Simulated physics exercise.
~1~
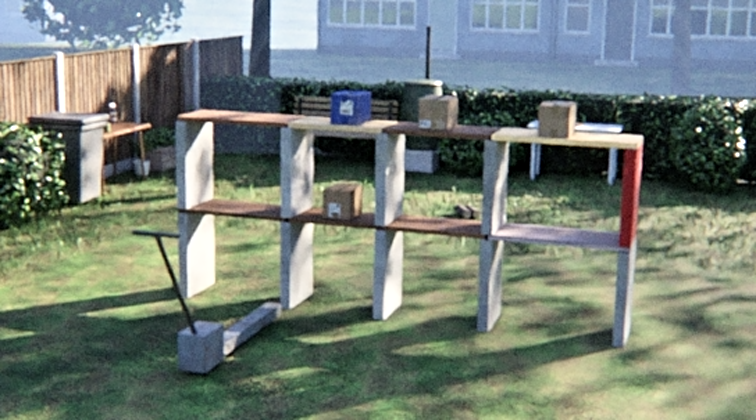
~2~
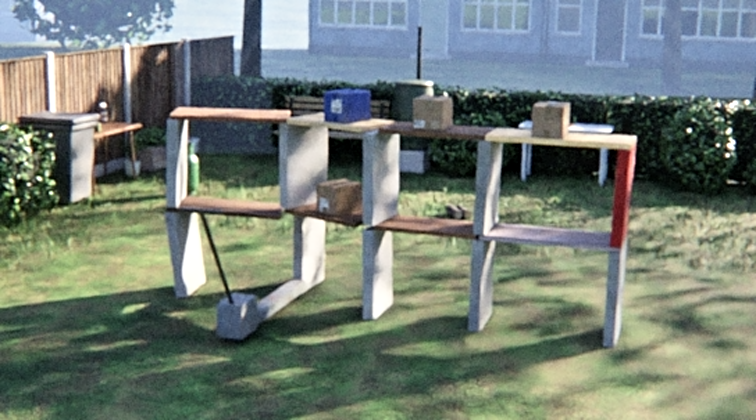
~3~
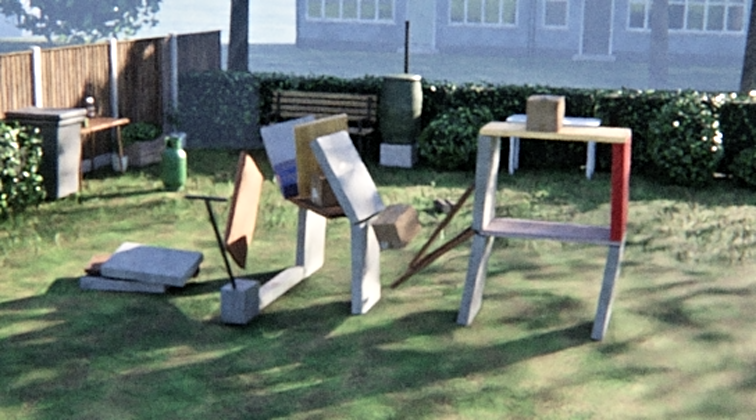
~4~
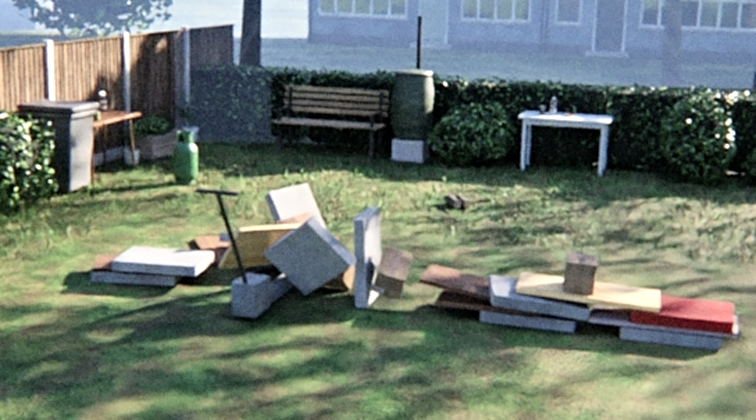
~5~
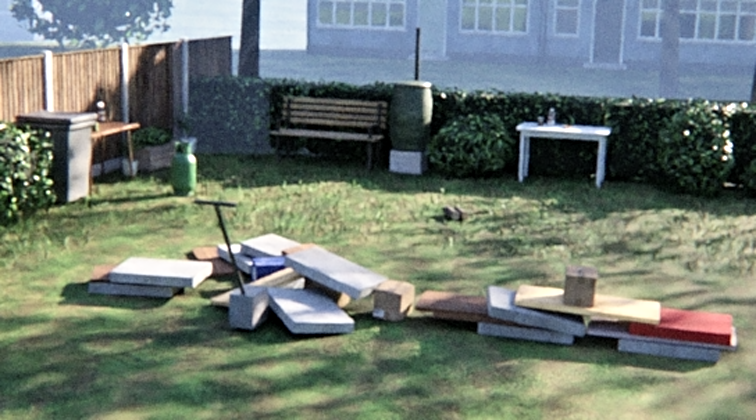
A narrow floor jack with an upright handle slides right against the base of a two-tier row of pale blocks and brown and cream boards, seen from slightly above by a swaying camera in a fenced, hedged garden. A blue carton and two brown ones sit on top, another brown one rests below, and a red upright stands at the right end. The blocks lean, then the left end drops flat while the middle folds inward. The right bay tilts and falls last. Everything finishes in low heaps, the red piece flat and one brown carton resting on the boards.
